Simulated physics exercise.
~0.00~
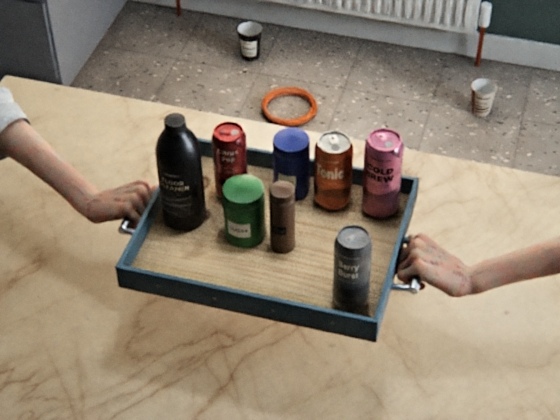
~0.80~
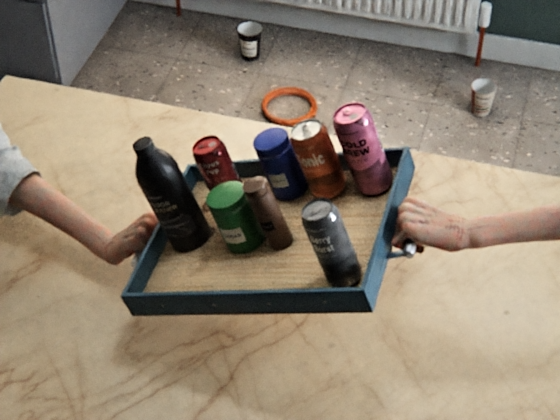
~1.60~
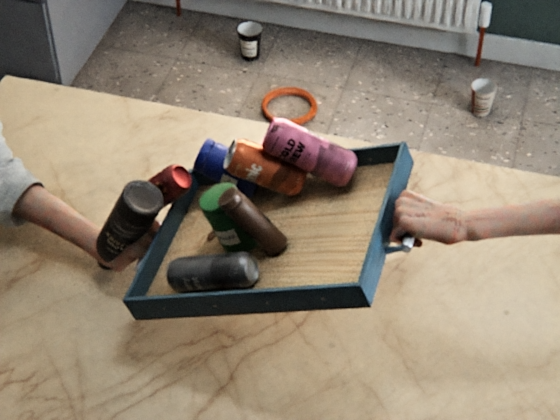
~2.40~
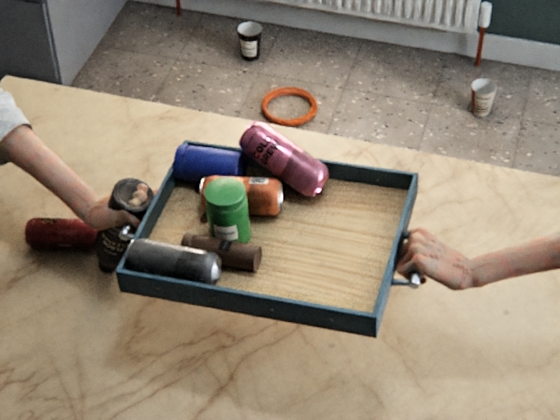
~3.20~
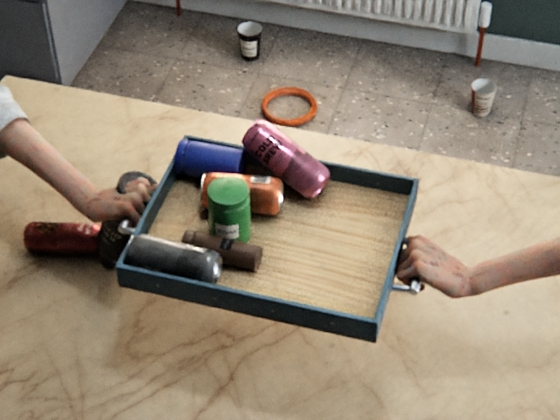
Two hands tip a tray left, toppling most containers and spilling two off it.
